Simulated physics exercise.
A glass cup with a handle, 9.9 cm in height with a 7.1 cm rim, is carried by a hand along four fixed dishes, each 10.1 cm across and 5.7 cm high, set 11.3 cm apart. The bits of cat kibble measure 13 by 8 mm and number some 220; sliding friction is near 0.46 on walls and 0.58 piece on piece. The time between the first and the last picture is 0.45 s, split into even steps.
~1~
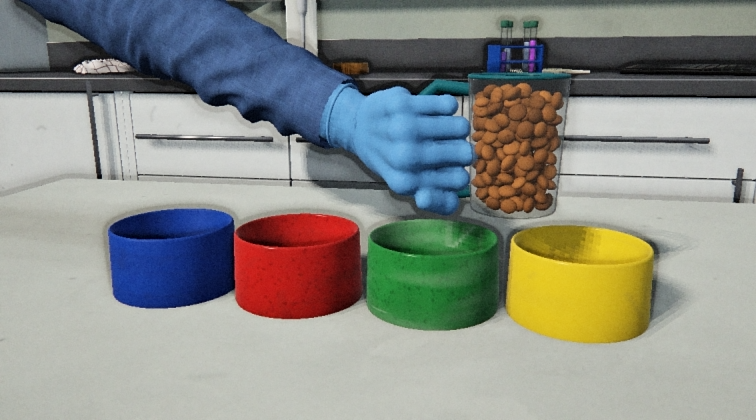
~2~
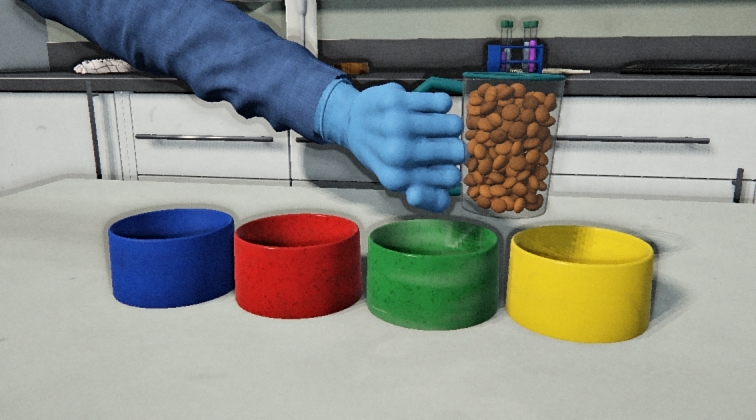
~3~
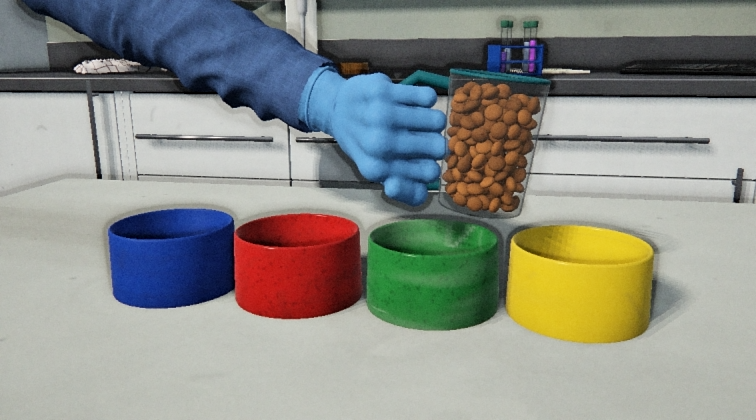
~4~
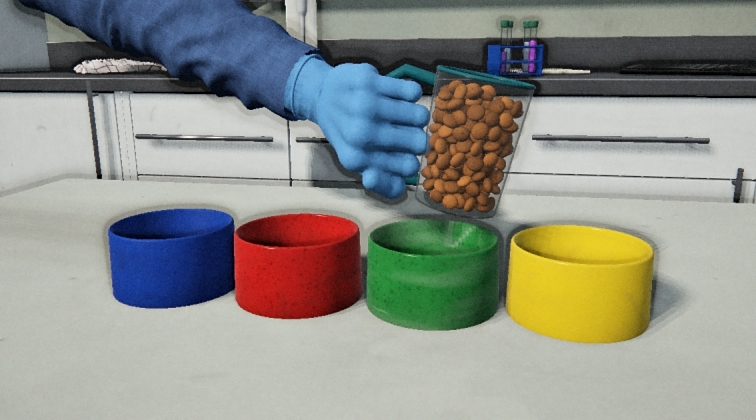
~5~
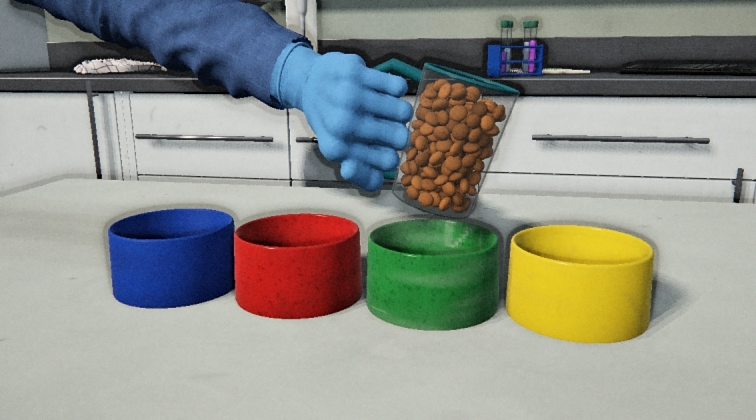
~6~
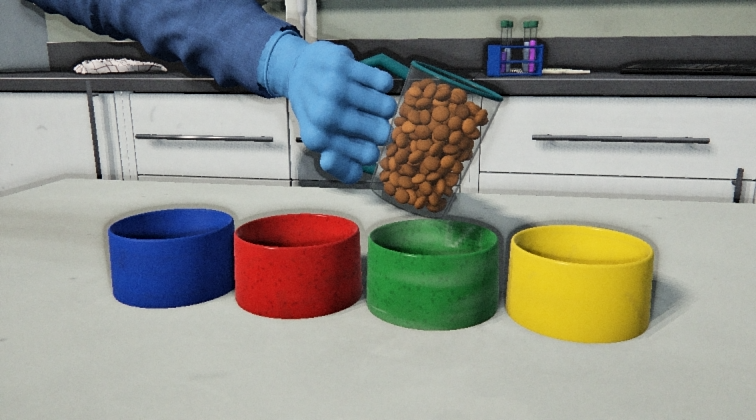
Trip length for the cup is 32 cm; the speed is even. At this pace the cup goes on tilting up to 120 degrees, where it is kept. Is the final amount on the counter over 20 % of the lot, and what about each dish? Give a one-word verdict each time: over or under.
Verdicts: Red under, blue over, green under, yellow under, counter under.
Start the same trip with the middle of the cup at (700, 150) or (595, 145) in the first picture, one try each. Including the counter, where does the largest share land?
The winner: Red; red.
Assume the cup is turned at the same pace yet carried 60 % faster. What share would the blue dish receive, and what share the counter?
Blue 100, counter 0.
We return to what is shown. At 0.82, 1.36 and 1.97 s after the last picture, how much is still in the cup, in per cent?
At the three moments: 100, 90 and 20 percent.
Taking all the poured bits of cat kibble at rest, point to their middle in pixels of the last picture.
I'd put it at about (194, 263).
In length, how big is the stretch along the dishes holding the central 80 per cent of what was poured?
About 11 cm.
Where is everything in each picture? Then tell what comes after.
Cup at (515, 143), tilt 0 degrees, lip at (569, 76), moved 0.0 cm; middle of the pieces at (518, 153); yellow dish at (580, 244); green dish at (433, 237); red dish at (297, 230); blue dish at (173, 224), in the first frame.
Cup at (508, 143), tilt 2 degrees, lip at (564, 78), moved 0.5 cm; middle of the pieces at (510, 152), in the second frame.
Cup at (489, 143), tilt 7 degrees, lip at (549, 83), moved 1.9 cm; middle of the pieces at (491, 152), in the third frame.
Cup at (470, 143), tilt 12 degrees, lip at (533, 88), moved 3.4 cm; middle of the pieces at (471, 152), in the fourth frame.
Cup at (451, 142), tilt 17 degrees, lip at (518, 93), moved 4.8 cm; middle of the pieces at (451, 151), in the fifth frame.
Cup at (432, 142), tilt 22 degrees, lip at (501, 99), moved 6.3 cm; middle of the pieces at (431, 151); yellow dish at (580, 244); green dish at (433, 237); red dish at (297, 230); blue dish at (173, 224), in the sixth frame.
Then, 0.82 s after the last picture, tilt 68 degrees; cup holds 100 %.
Then, 1.36 s after the last picture, tilt 98 degrees; cup holds 90 %, red 10 %.
Then, 1.97 s after the last picture, tilt 120 degrees; cup holds 20 %, red 10 %, blue 65 %.
In the end, red 10 %, blue 85 %, green 0 %, yellow 0 %, counter 5 %.
